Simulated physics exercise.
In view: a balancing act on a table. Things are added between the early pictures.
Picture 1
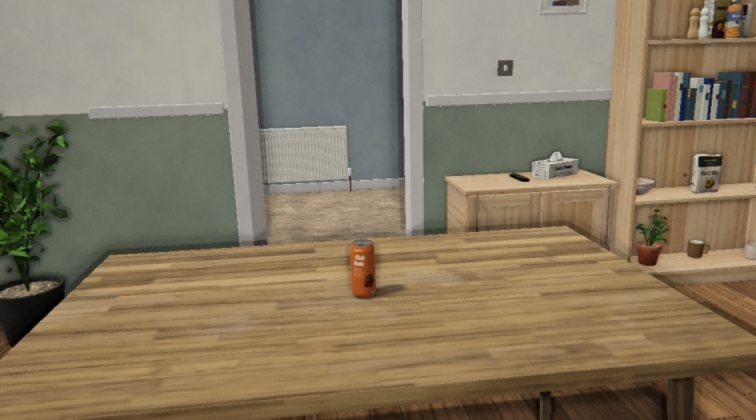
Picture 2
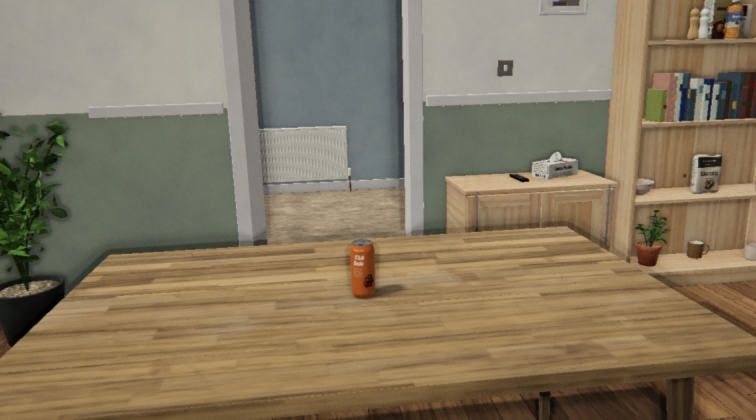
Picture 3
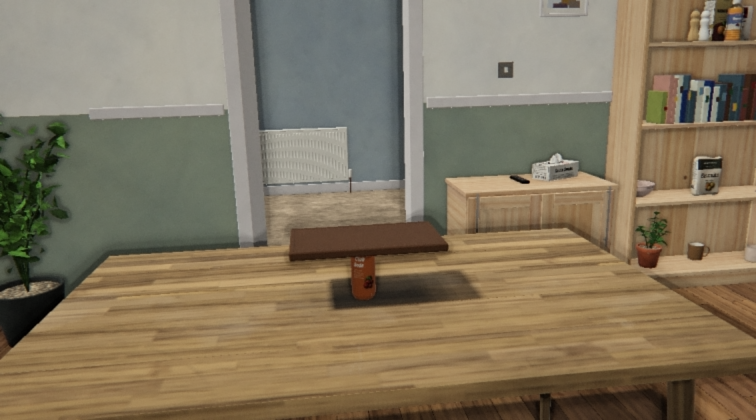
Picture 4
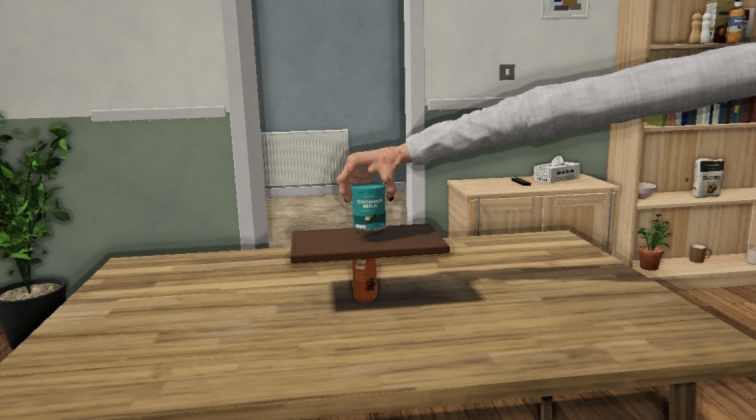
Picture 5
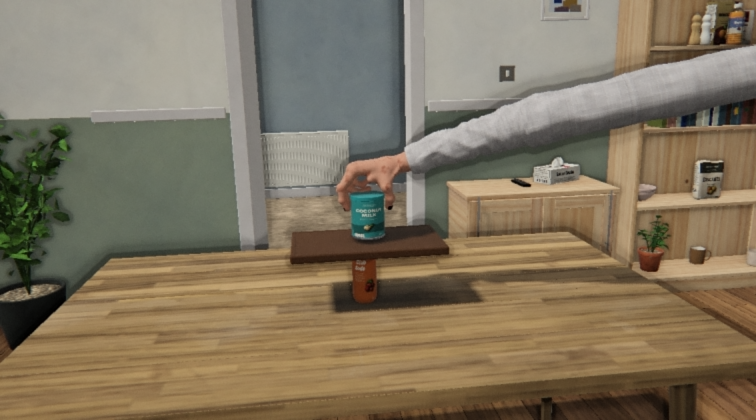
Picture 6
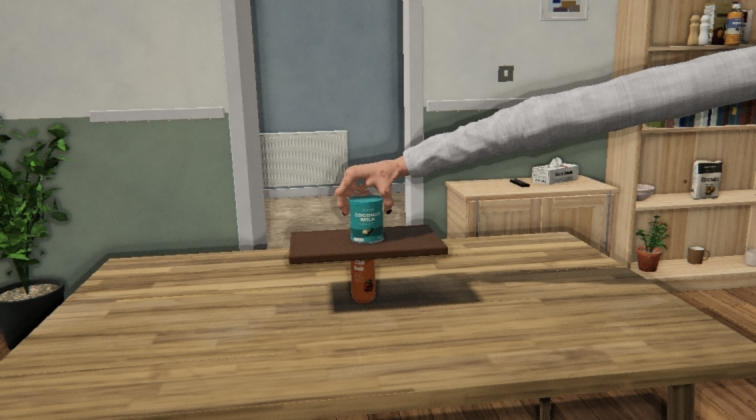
A hand lowering a turquoise tin onto a brown board that has appeared atop an orange can on a wooden table.
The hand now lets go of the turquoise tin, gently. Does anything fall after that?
In the end the stack keeps its balance.
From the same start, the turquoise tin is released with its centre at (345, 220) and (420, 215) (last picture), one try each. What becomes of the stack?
In the first case it holds; in the second case it comes apart.
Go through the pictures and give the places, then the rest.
In the first picture, the last thing is not in view yet.
In the second picture, the last thing is not in view yet.
In the third picture, the last thing is not in view yet; brown lid (365, 239).
The fourth picture shows coming down; turquoise tin (369, 206); brown lid (367, 241).
The fifth picture shows coming down; turquoise tin (368, 215); brown lid (366, 243).
The sixth picture shows in place under the hand; turquoise tin (367, 219); brown lid (365, 243).
Then, 0.50 s past the last view, nothing moves.
Then, 1.30 s past the last view, turquoise tin resting near (367, 219).
Finally, all 3 still in place. Final places as the last picture's camera would see them, turquoise tin near (367, 219). The stack holds.
